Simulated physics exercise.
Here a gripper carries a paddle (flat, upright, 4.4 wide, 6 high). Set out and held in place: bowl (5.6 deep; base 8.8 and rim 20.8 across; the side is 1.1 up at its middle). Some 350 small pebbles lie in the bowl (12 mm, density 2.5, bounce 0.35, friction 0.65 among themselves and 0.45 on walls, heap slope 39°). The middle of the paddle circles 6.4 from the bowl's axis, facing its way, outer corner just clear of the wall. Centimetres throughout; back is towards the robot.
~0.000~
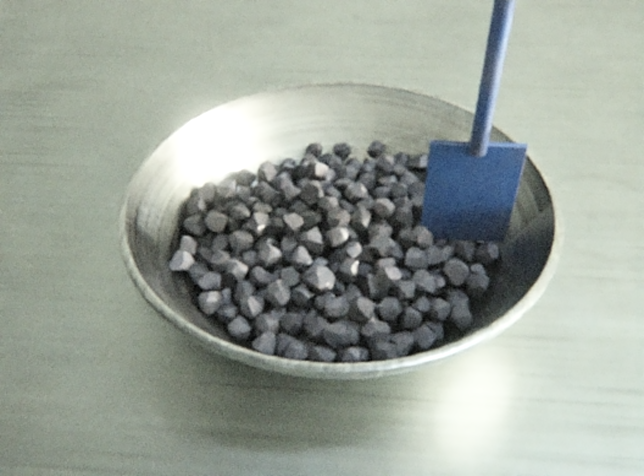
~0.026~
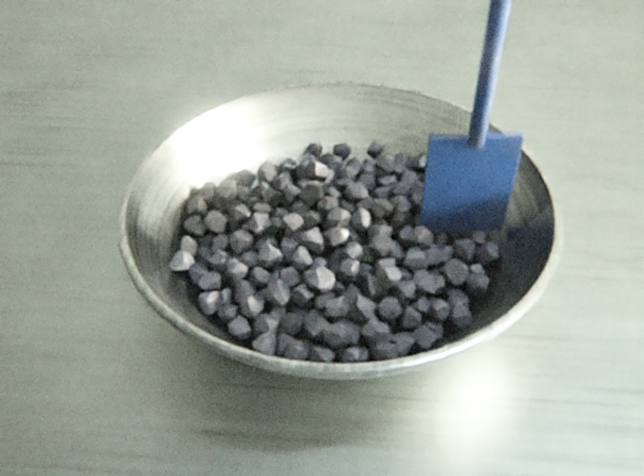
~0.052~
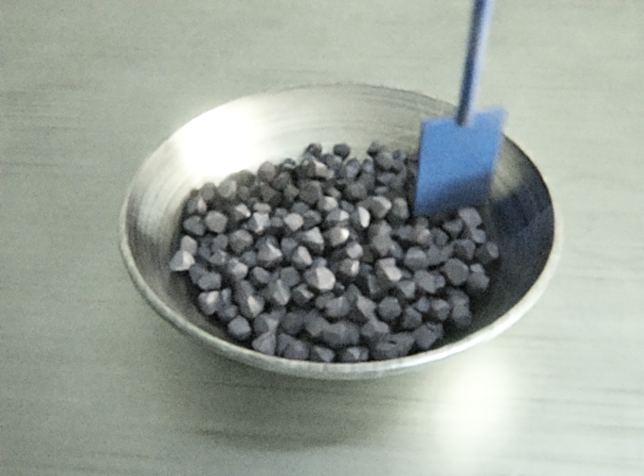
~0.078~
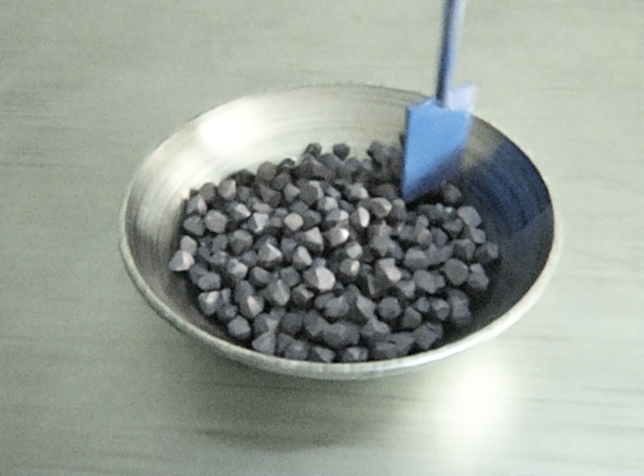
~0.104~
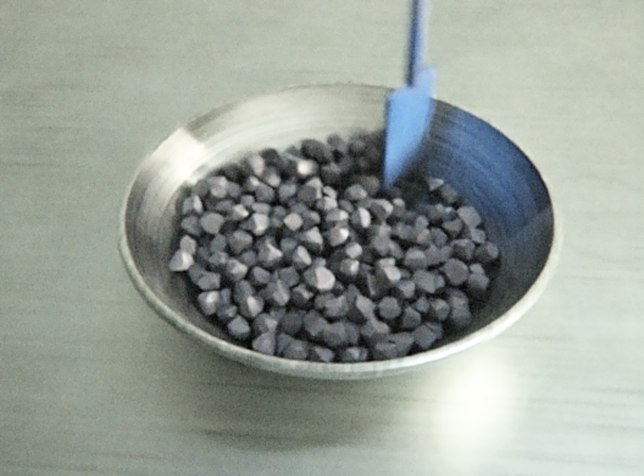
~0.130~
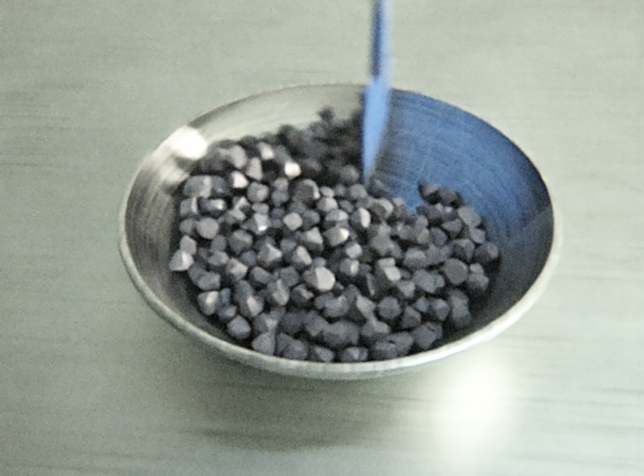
A blue paddle swept leftward around the back of a shallow metal bowl of dark pebbles, turning edge-on as it went and pushing some into a higher pile at the back, leaving bare metal behind it.
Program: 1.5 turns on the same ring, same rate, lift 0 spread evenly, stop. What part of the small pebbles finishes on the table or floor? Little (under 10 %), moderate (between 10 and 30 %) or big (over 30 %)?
A big share, over 30 %, ends on the table or floor.
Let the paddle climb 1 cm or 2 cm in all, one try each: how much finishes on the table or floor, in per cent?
About 20 and 10 per cent.
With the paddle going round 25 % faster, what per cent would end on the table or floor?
In that case some 40 per cent.
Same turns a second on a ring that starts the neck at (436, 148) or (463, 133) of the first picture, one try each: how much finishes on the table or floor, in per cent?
About 25 and 45 per cent.
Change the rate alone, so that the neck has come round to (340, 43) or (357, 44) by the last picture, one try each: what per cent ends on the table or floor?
Some 40 and 45 per cent.
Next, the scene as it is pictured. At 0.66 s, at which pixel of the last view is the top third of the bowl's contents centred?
At about (316, 125).
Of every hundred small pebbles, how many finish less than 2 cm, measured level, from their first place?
Roughly 15 per cent.
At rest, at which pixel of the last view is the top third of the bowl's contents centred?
Near (265, 296).
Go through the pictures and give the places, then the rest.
In the first frame, paddle neck at (484, 115), 0° round; upper third of the load around (334, 228), from x 185 to 485, top at y 150; 353 in the bowl.
In the second frame, paddle neck at (482, 107), 6° round; upper third of the load around (334, 228), from x 185 to 485, top at y 150.
In the third frame, paddle neck at (469, 87), 22° round; upper third of the load around (335, 227), from x 185 to 485, top at y 150.
In the fourth frame, paddle neck at (445, 68), 40° round; upper third of the load around (335, 225), from x 185 to 485, top at y 140.
In the fifth frame, paddle neck at (414, 55), 57° round; upper third of the load around (326, 212), from x 180 to 485, top at y 115.
In the sixth frame, paddle neck at (378, 46), 75° round; upper third of the load around (313, 207), from x 180 to 485, top at y 95; 353 in the bowl.
After 0.39 s, 256° round, highest piece 10 above the table; 310 in the bowl, 25 on the table or floor, 18 in flight or on the tool.
After 0.66 s, 76° round, highest piece 8 above the table; 241 in the bowl, 93 on the table or floor, 19 in flight or on the tool.
After 0.99 s, 180° round, highest piece 6 above the table; 203 in the bowl, 150 on the table or floor.
After 1.69 s, 180° round, highest piece 5 above the table; 202 in the bowl, 151 on the table or floor.
At rest, 202 in the bowl, 151 on the table or floor. That is 43 % on the table or floor.
